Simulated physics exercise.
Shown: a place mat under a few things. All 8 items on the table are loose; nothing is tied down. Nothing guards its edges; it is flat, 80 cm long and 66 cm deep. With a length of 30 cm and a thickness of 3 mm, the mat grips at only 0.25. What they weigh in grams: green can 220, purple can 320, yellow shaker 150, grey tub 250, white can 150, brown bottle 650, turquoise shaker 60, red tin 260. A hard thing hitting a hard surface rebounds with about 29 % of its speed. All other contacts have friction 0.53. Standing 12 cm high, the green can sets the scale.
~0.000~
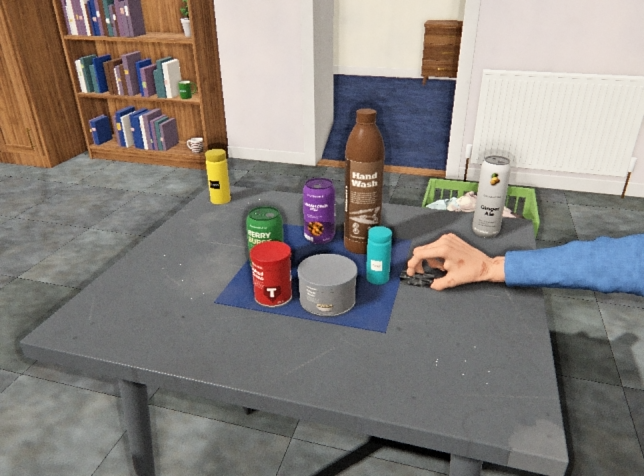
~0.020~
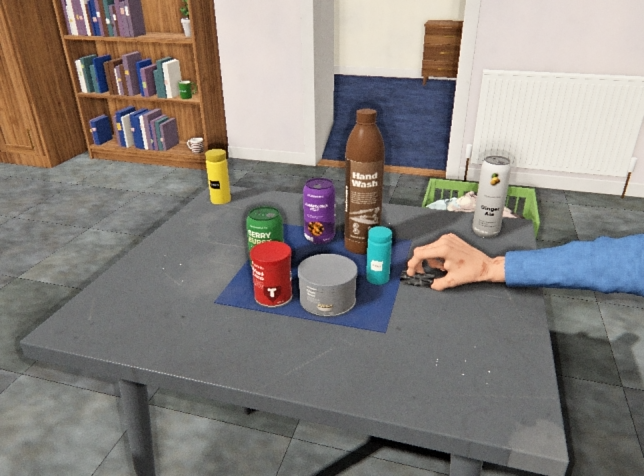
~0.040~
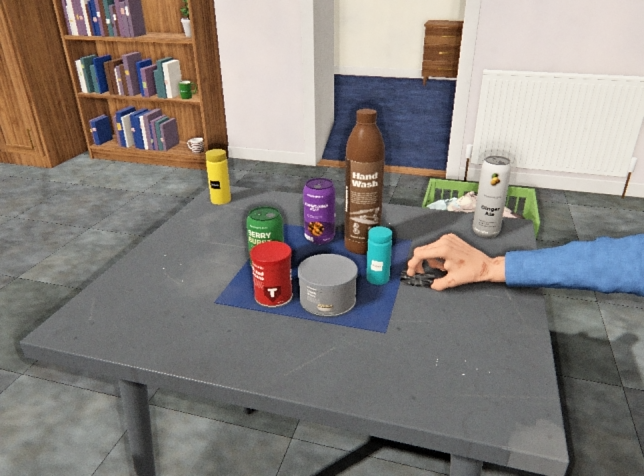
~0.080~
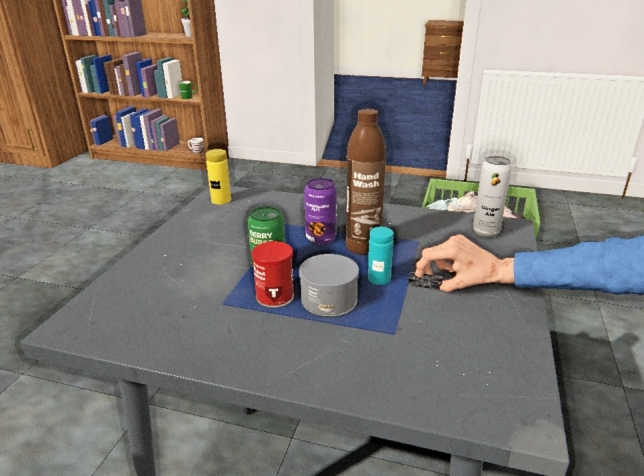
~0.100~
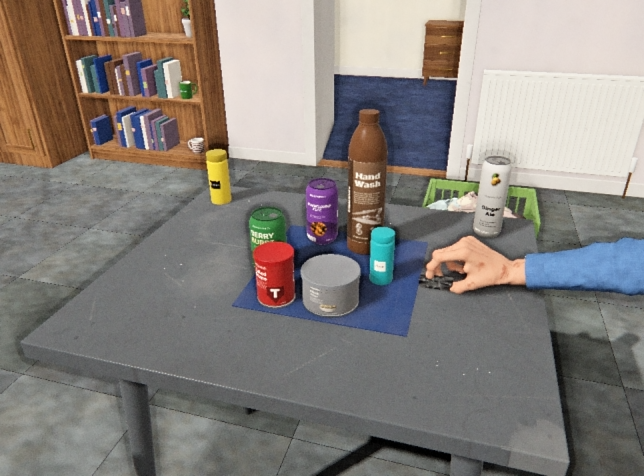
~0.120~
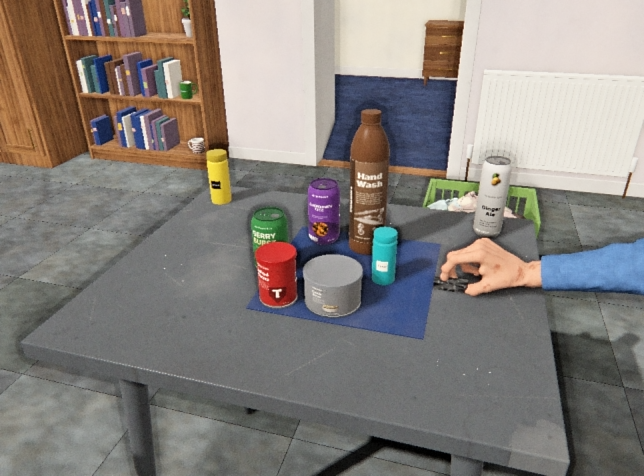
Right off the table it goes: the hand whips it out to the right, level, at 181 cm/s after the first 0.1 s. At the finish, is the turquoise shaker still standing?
No.
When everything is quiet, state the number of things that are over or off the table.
That makes 2.
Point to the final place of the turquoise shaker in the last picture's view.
It finishes at roughly (474, 288).
After 0.22 s, mat out by 24 cm; turquoise shaker moved 4 cm near (402, 258); red tin moved 3 cm; brown bottle moved 4 cm.
After 0.32 s, mat out by 42 cm; turquoise shaker moved 9 cm near (431, 264); brown bottle 4° off upright; purple can 6° off upright.
After 0.52 s, mat out by 77 cm; turquoise shaker on its side near (471, 287); brown bottle 20° off upright; grey tub moved 7 cm.
After 0.82 s, mat out by 82 cm; turquoise shaker on its side near (474, 287); brown bottle 74° off upright; grey tub moved 7 cm.
In the end (1.5 s), toppled on the table, brown bottle and turquoise shaker; not toppled but over 6 cm from the start, grey tub; the other 5 under 6 cm from the start. At the end, from the last picture's camera, turquoise shaker near (474, 289).
